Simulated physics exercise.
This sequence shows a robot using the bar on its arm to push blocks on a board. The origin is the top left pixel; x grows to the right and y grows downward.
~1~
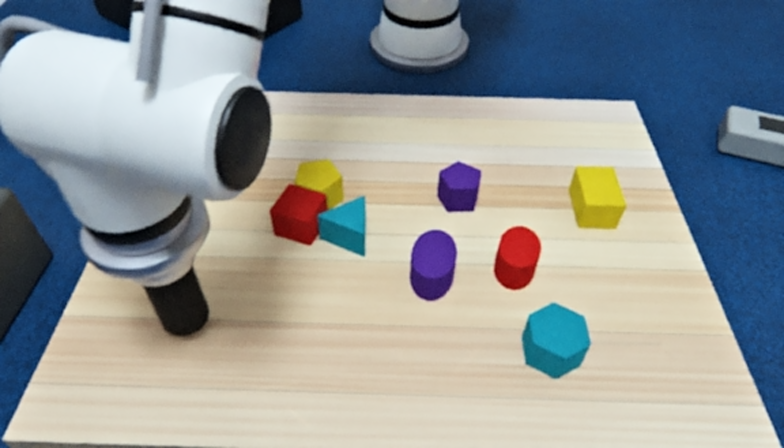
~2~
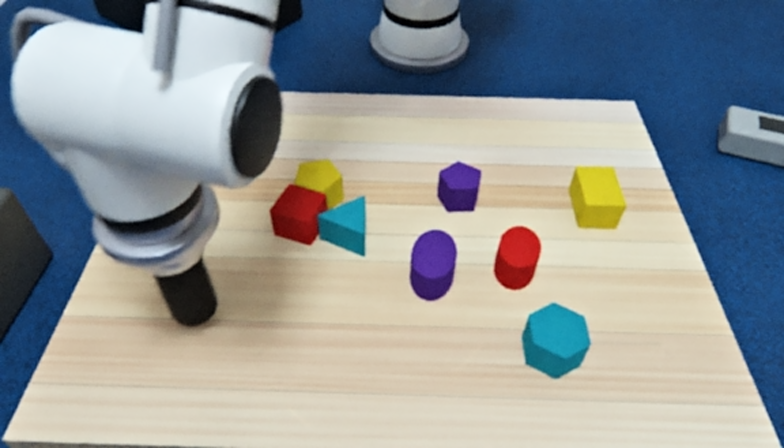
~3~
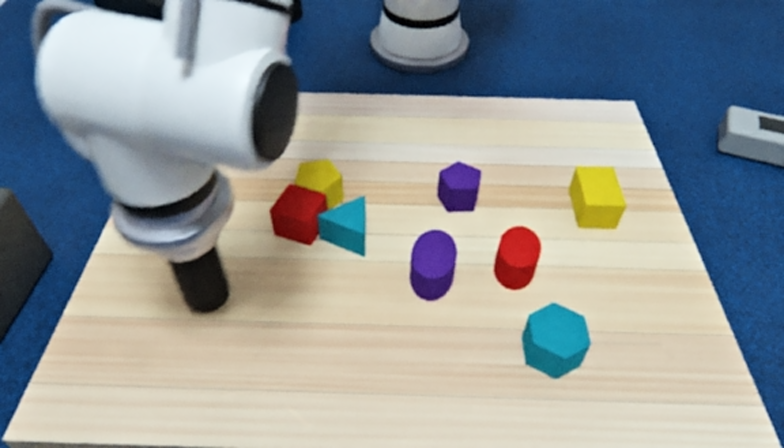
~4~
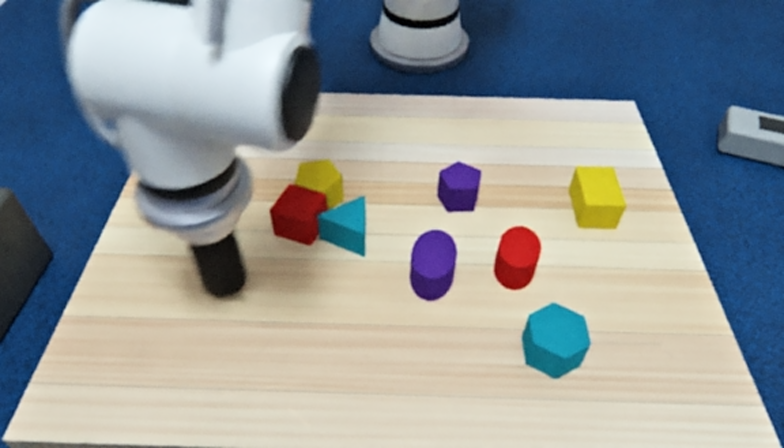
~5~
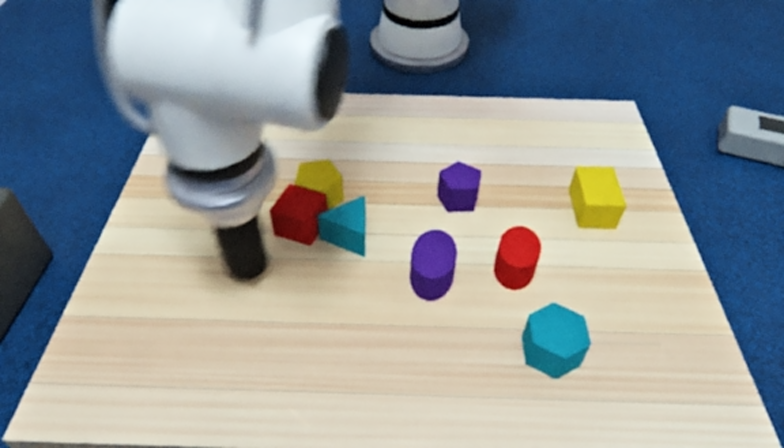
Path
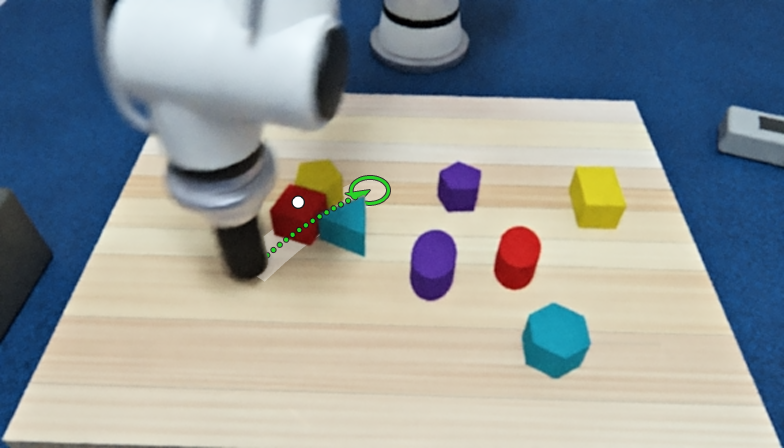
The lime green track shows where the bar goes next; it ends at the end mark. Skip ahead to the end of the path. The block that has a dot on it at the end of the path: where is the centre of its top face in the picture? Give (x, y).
My estimate: (375, 140).
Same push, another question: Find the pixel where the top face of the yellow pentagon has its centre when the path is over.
I'd guess (368, 117).
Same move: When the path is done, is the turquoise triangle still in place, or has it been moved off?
It is left in place.
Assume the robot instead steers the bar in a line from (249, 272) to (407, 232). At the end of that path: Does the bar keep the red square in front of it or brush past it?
Slid off.
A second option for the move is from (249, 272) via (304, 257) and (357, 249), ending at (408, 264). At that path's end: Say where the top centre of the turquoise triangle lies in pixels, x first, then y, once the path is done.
It is at (386, 203).
Drawn move, from (249, 272) by way of (308, 224) to (370, 190); the dot is on the red square.
What follows on the original path. One third of the way, bar at (287, 231); red square at (313, 190); yellow pentagon at (330, 163).
Two thirds of the way, bar at (328, 204); red square at (350, 163); yellow pentagon at (356, 137).
At the end, bar at (370, 183); red square at (375, 140), turned 25° anticlockwise; yellow pentagon at (368, 117), turned 30° anticlockwise; turquoise triangle still.
